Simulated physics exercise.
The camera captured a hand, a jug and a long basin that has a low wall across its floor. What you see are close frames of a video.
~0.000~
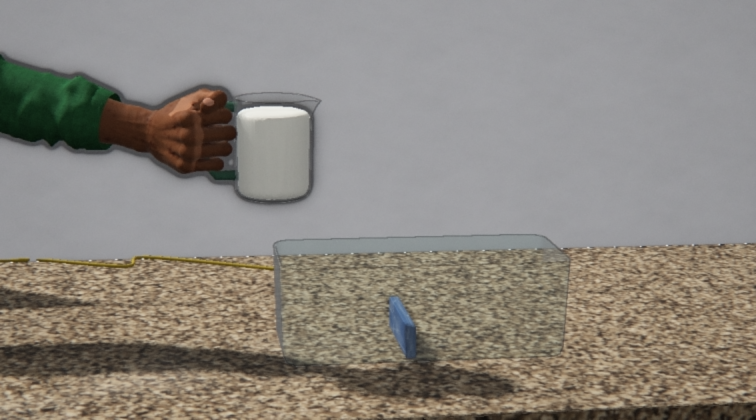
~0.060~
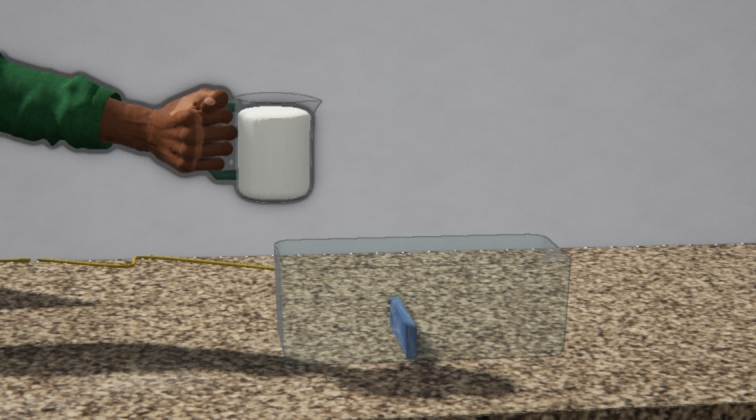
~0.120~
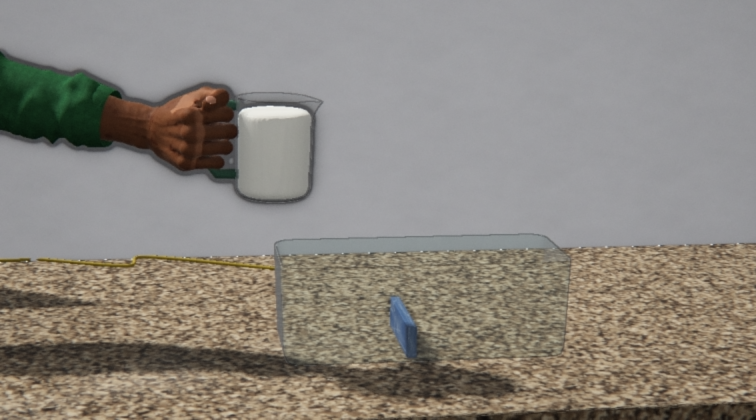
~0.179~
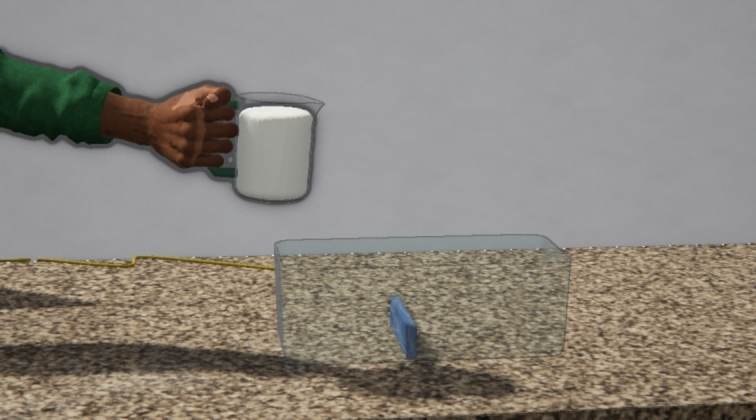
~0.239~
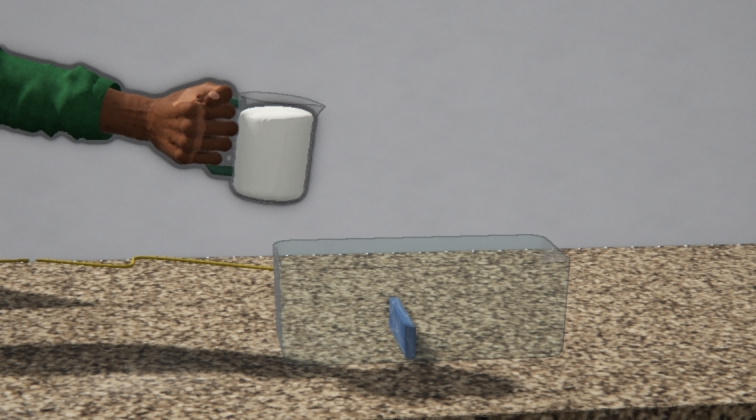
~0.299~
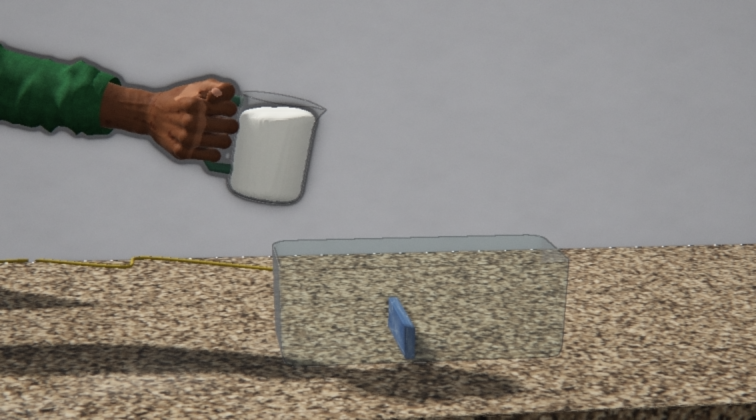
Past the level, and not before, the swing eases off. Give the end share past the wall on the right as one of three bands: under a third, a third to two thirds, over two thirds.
The end share is under a third.
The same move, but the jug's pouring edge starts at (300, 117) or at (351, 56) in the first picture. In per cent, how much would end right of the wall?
It comes out at around 5 percent and then around 90 percent.
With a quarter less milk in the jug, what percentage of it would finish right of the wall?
I'd say roughly 5 percent.
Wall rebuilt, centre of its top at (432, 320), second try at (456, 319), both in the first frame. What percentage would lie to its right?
Case 1: 10 %; case 2: 10 %.
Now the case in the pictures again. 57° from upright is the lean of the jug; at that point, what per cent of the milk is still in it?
It still holds around 85 per cent there.
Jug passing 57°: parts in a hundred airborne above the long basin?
It comes to around 10 per cent.
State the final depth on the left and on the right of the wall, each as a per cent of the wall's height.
The left comes to 60 % and the right to 10 %.
A moment on, the jug is tipped part way and 87 per cent is still to pour, 3 is left of the wall and 0 right of it.
Next, the jug is tipped on its side and 40 per cent is still to pour, 32 is left of the wall and 9 right of it.
Then the jug is tipped right over and 5 per cent is still to pour, 76 is left of the wall and 13 right of it.
Later the jug is tipped right over and 0 per cent is still to pour, 83 is left of the wall and 15 right of it.
Finally, 83 per cent lies left of the wall, 16 right of it and 1 outside.
